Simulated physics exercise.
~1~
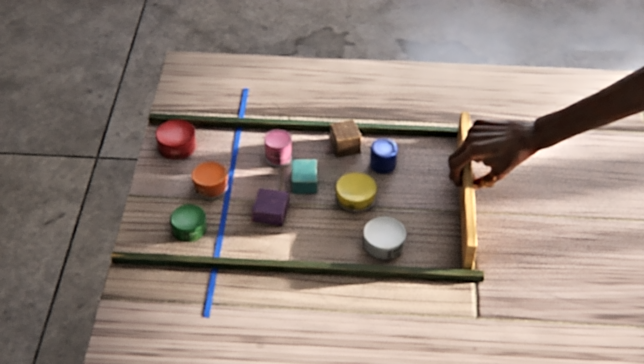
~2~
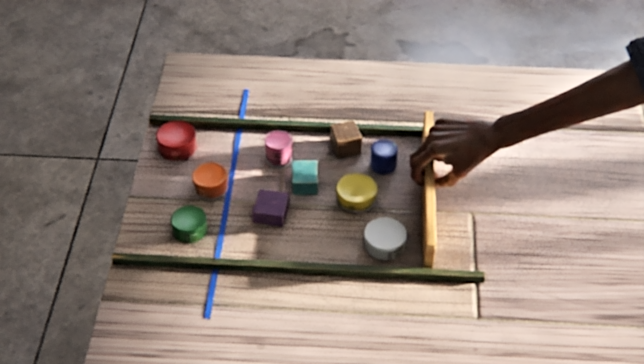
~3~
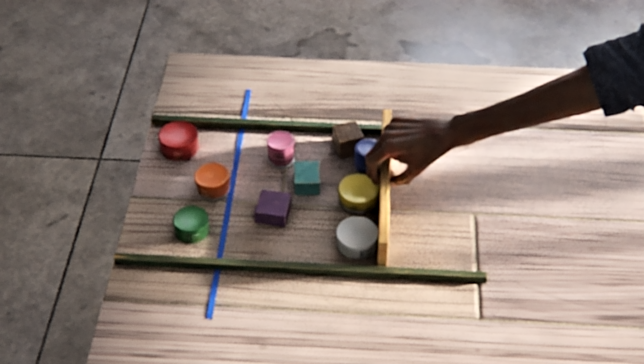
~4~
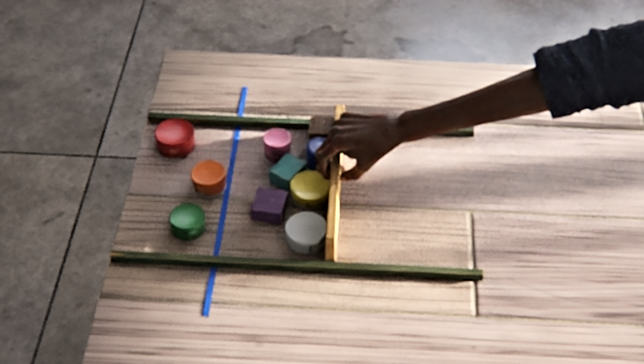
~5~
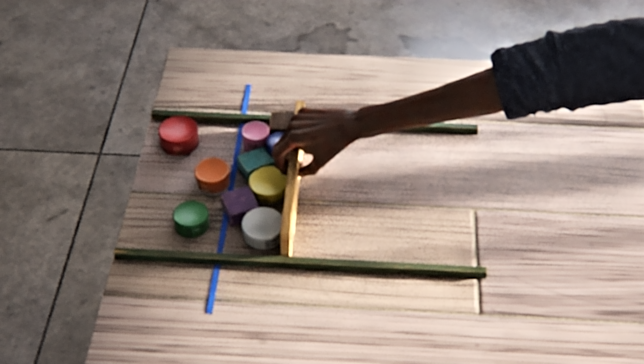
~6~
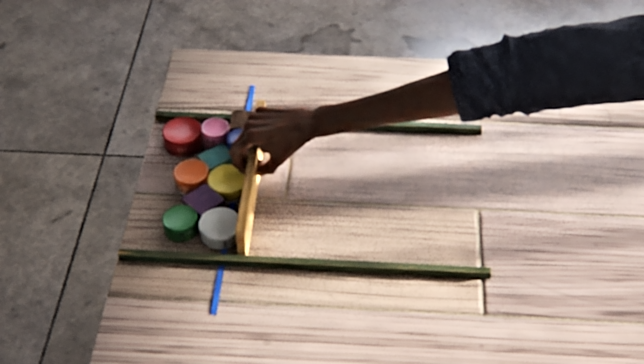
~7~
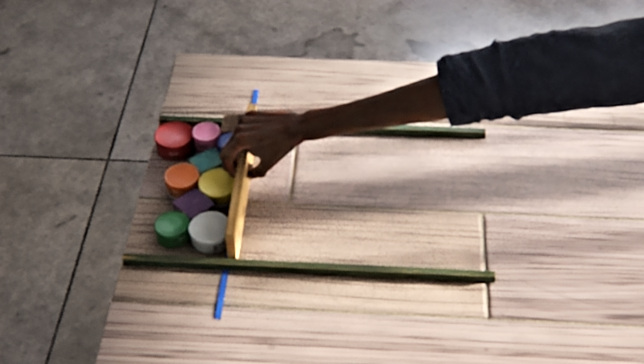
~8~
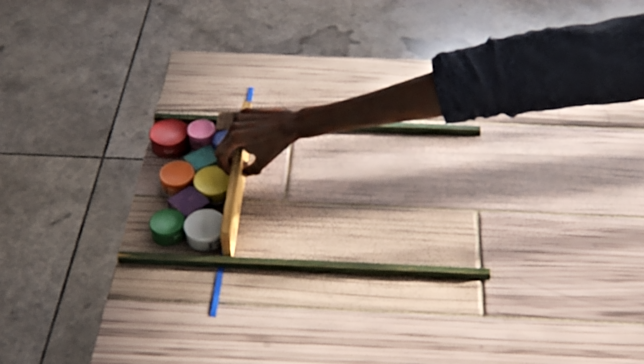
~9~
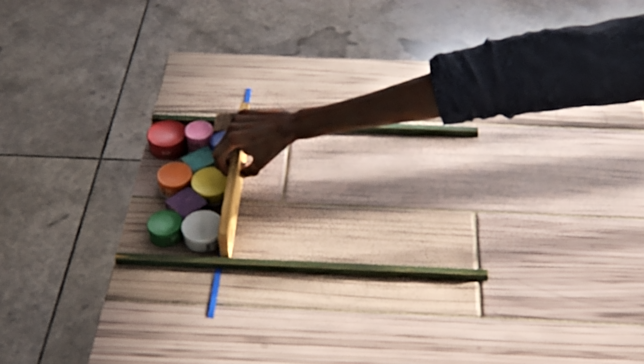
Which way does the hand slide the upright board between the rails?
The hand slides the board to the left, toward the blue tape line and the scattered objects.
At first, ten small colourful objects, some round and some block-shaped, lie scattered between two dark rails on a wooden table, and a hand grips an upright board at the right. The hand slides the board left, and it soon meets the white tub and the blue lid. It then gathers the yellow pot, the brown block and others into a tightening cluster. The bunch is pushed over the blue tape line toward the red, orange and green pieces. Finally the board slows and stops near the tape, with all the objects packed together, still on the table.
